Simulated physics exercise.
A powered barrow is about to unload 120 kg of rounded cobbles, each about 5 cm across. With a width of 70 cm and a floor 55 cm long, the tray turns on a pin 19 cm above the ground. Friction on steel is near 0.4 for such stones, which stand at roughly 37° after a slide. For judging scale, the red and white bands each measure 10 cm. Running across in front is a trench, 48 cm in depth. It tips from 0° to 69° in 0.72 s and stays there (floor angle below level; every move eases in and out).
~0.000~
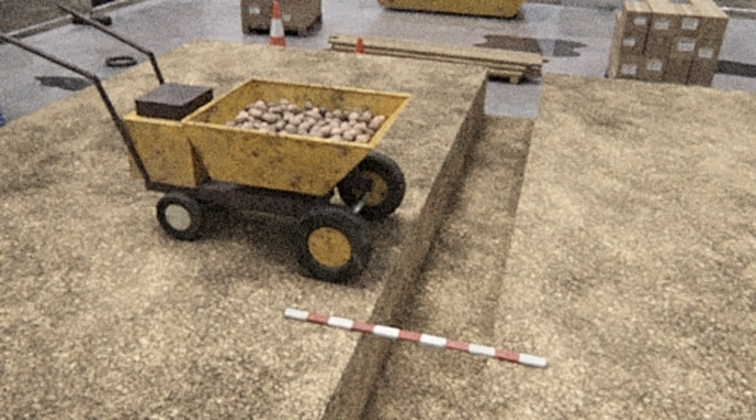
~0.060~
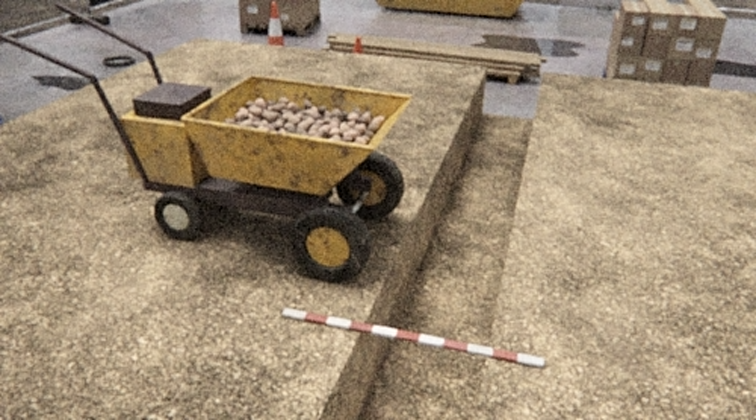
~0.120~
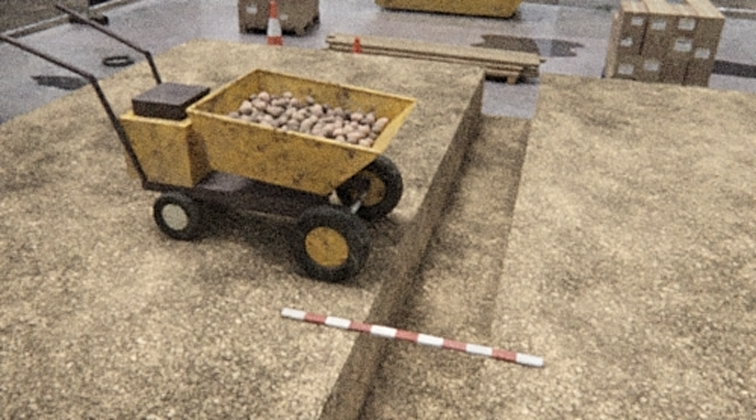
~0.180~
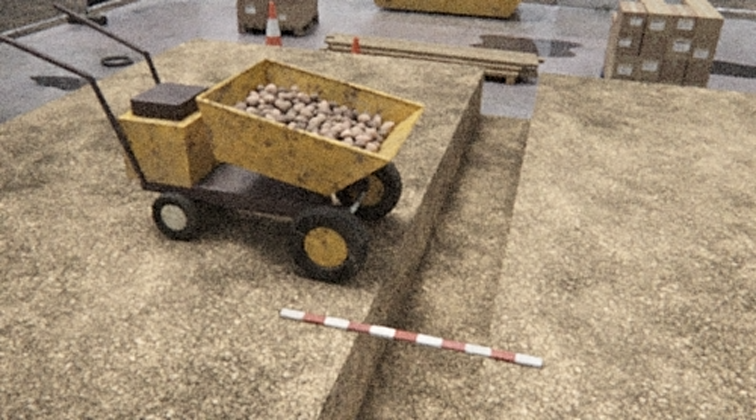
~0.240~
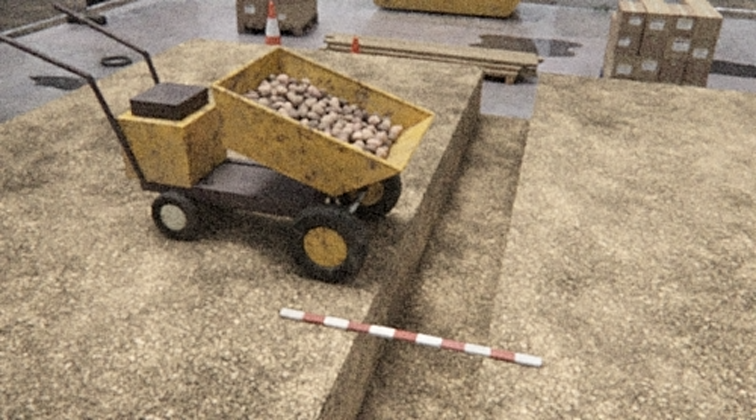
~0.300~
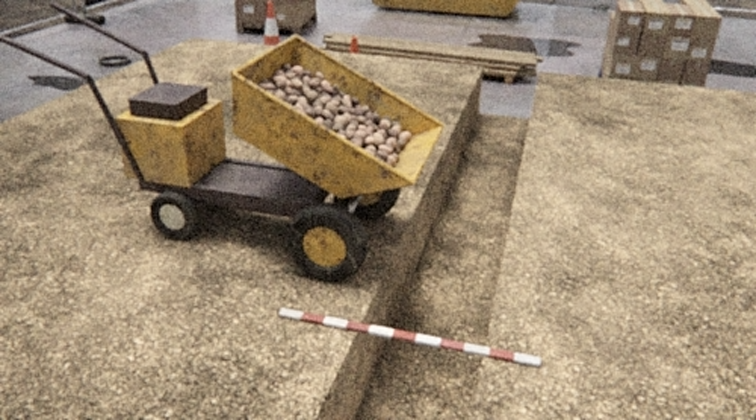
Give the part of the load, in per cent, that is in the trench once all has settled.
Close to 54 in a hundred.
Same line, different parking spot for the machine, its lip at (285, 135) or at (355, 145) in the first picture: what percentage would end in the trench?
Near 100 then near 75 percent.
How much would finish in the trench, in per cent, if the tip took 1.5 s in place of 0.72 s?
My guess is near 70 percent.
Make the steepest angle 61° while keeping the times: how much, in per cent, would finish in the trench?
The trench would hold about 55% of it.
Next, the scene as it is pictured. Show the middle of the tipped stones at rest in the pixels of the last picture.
The middle should be near (487, 326).
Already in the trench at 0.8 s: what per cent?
Some 15 per cent.
After 0.5 s the floor is at 58°; 100 % in the tray; the foremost stones are at (432, 199).
After 0.8 s the floor is at 69°; 79 % in the tray, 17 % in the trench, 4 % past the trench; the foremost stones are at (511, 273).
After 1.2 s the floor is at 69°; 24 % in the tray, 31 % in the trench, 45 % past the trench; the foremost stones are at (659, 308).
After 3.1 s the floor is at 69°; 0 % in the tray, 54 % in the trench, 46 % past the trench; the foremost stones are past the picture's edge.
